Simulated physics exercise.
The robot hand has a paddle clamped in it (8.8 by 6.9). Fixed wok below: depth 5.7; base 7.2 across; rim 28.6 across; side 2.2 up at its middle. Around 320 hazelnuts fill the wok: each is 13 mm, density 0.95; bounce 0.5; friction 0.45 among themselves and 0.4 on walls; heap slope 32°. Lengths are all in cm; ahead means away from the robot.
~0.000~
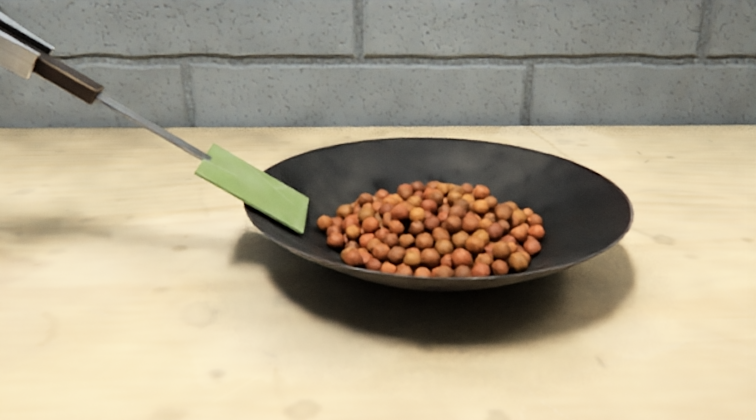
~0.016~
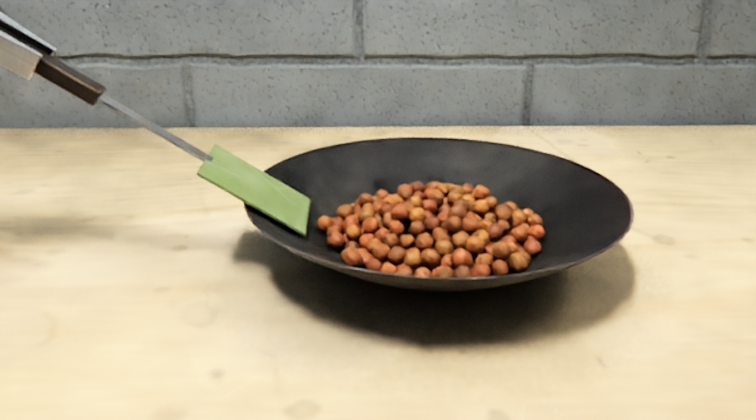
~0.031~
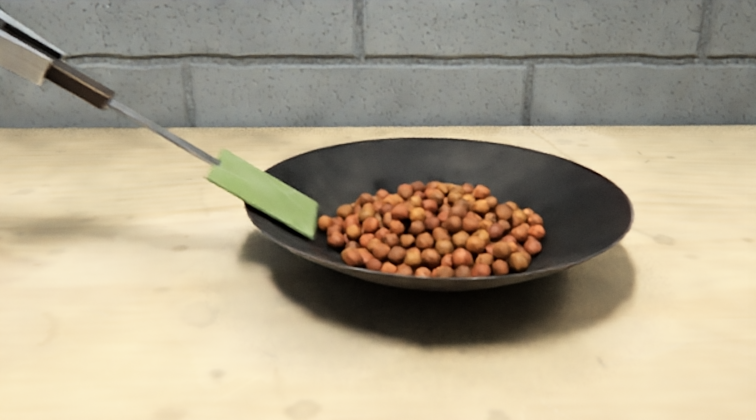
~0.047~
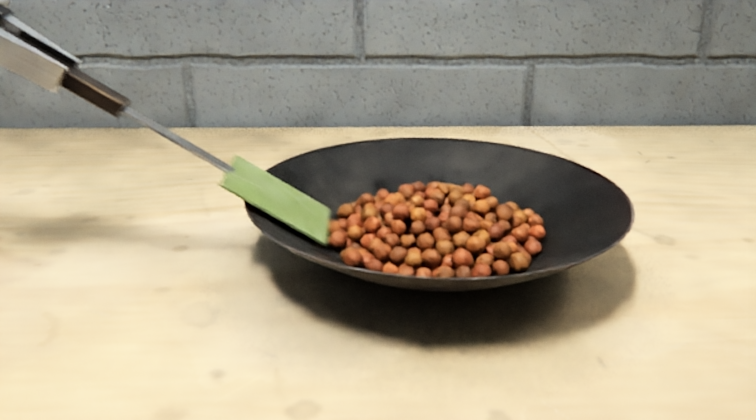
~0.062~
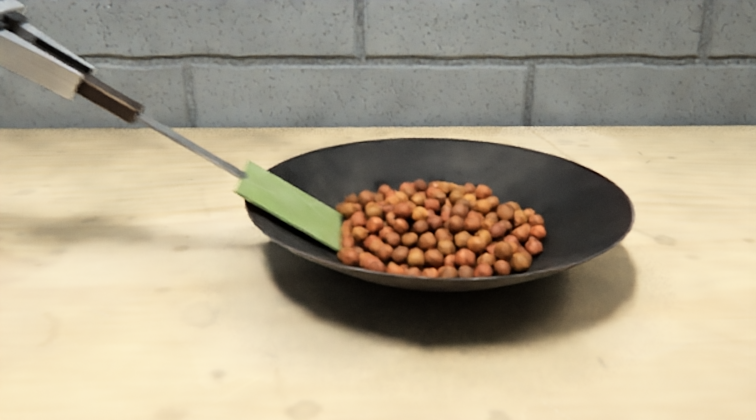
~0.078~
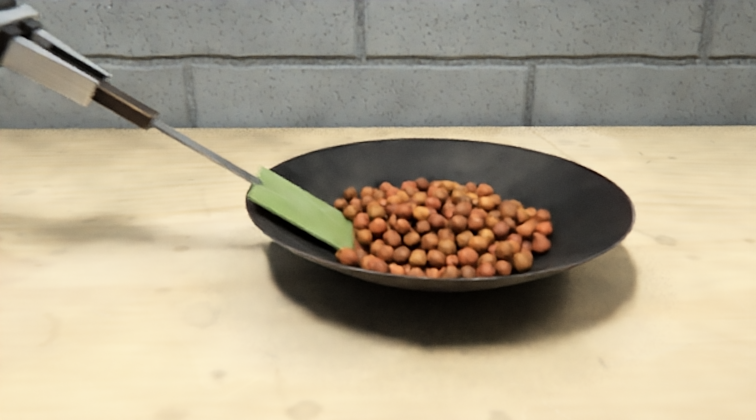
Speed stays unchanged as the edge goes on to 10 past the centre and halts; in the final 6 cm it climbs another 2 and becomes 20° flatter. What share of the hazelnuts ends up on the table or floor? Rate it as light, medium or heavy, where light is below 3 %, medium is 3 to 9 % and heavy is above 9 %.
Rating: Heavy.
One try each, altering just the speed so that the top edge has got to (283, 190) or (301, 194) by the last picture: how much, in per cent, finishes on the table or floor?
Estimates: Near 45 %, near 50 %.
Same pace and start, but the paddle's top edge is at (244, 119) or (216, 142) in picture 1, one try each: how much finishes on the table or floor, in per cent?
First try around 30 percent, second around 20 percent.
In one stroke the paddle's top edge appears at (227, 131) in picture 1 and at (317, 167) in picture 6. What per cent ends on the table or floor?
Near 50 in a hundred.
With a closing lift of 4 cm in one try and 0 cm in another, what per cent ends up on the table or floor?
Some 20 and 15 per cent.
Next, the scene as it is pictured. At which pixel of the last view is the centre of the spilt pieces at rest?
The centre sits at roughly (697, 248).
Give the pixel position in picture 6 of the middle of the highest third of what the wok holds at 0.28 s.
It is centred close to (547, 199).
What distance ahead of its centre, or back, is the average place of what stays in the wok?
I'd say close to 3.5 cm toward the front.
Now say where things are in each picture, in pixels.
The first picture shows paddle top edge at (204, 157), sloping 33°; upper third of the load around (429, 216), from x 325 to 535, top at y 190; 320 in the wok.
The second picture shows paddle top edge at (206, 158), sloping 33°; upper third of the load around (429, 216), from x 325 to 535, top at y 190.
The third picture shows paddle top edge at (215, 162), sloping 33°; upper third of the load around (430, 216), from x 325 to 535, top at y 190.
The fourth picture shows paddle top edge at (228, 169), sloping 33°; upper third of the load around (427, 216), from x 335 to 535, top at y 190.
The fifth picture shows paddle top edge at (242, 175), sloping 33°; upper third of the load around (430, 215), from x 345 to 540, top at y 185.
The sixth picture shows paddle top edge at (255, 181), sloping 33°; upper third of the load around (435, 216), from x 340 to 545, top at y 185; 320 in the wok.
By 0.18 s, sloping 33°, highest piece 5 above the table; 320 in the wok.
By 0.28 s, sloping 27°, highest piece 7 above the table; 320 in the wok.
By 0.53 s, sloping 13°, highest piece 8 above the table; 252 in the wok, 61 on the table or floor, 7 on the blade or in flight.
By 1.58 s, sloping 13°, highest piece 7 above the table; 250 in the wok, 70 on the table or floor.
Final count, 250 in the wok, 70 on the table or floor. That is 22 % on the table or floor.
